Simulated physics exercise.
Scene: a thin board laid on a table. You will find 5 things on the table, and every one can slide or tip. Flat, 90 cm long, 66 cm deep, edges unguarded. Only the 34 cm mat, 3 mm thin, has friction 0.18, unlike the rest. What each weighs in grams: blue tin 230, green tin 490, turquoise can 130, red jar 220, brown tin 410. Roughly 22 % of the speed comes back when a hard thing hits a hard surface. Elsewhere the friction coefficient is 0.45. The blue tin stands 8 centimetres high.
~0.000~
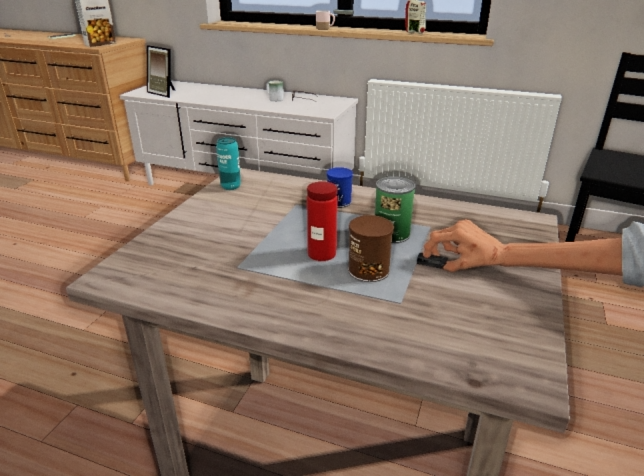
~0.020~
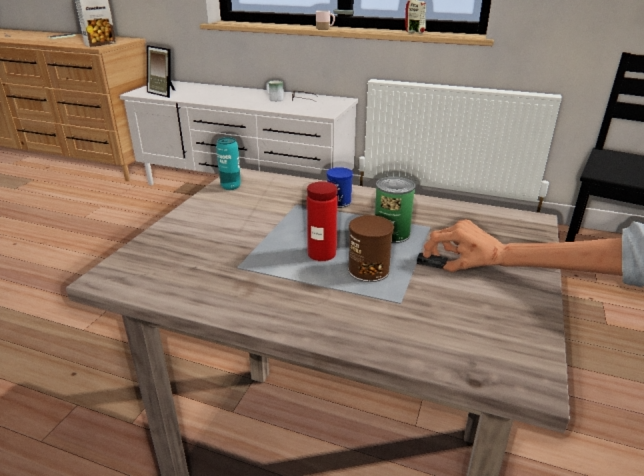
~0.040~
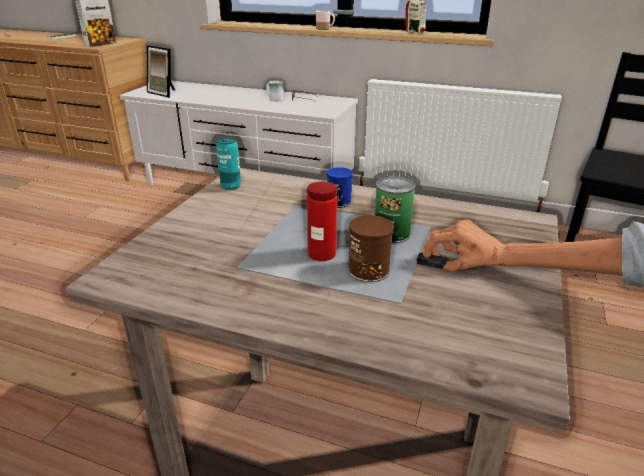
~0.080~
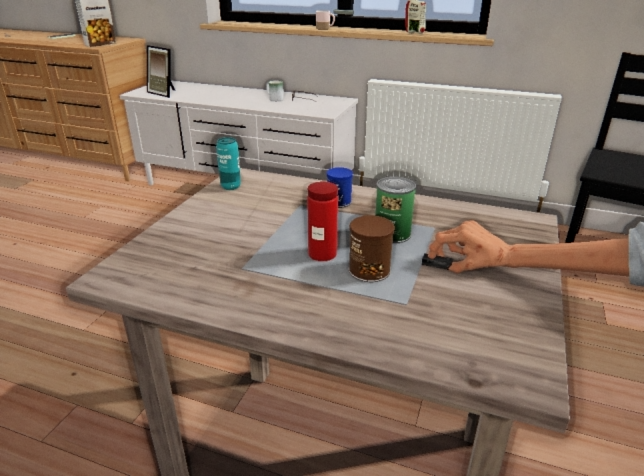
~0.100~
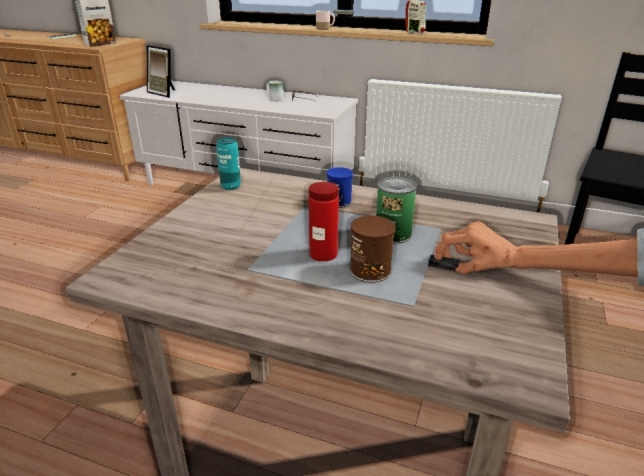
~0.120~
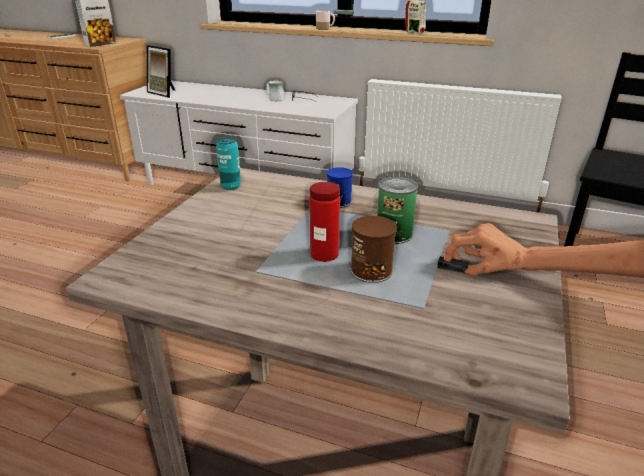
The footage shows a hand gripping the edge of a grey mat under red, brown, blue and green containers on a wooden table, then drawing it slightly right while the containers barely shift and a turquoise can stays still.
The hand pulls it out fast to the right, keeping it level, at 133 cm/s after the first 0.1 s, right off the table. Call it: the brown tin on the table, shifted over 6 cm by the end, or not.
Shifted.
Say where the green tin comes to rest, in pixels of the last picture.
I'd put it at around (462, 222).
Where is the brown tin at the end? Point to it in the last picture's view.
Around (442, 263).
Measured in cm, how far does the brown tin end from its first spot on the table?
Start to finish, roughly 14 cm.
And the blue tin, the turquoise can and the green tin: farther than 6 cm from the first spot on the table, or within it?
The blue tin holds its spot; the turquoise can stays put; the green tin ends elsewhere.
After 0.22 s, 17 cm of pull; brown tin moved 3 cm near (384, 251); red jar moved 3 cm; green tin moved 3 cm.
After 0.32 s, 31 cm of pull; brown tin moved 7 cm near (405, 255); red jar 5° off upright; green tin moved 7 cm.
After 0.42 s, 44 cm of pull; brown tin moved 12 cm near (432, 261); green tin moved 12 cm; red jar 7° off upright.
After 0.62 s, 70 cm of pull; brown tin moved 14 cm near (441, 263); green tin moved 15 cm; red jar 3° off upright.
In the end (1.3 s), not toppled but over 6 cm from the start, green tin and brown tin; the other 3 under 6 cm from the start. At the end, from the last picture's camera, brown tin near (441, 263).
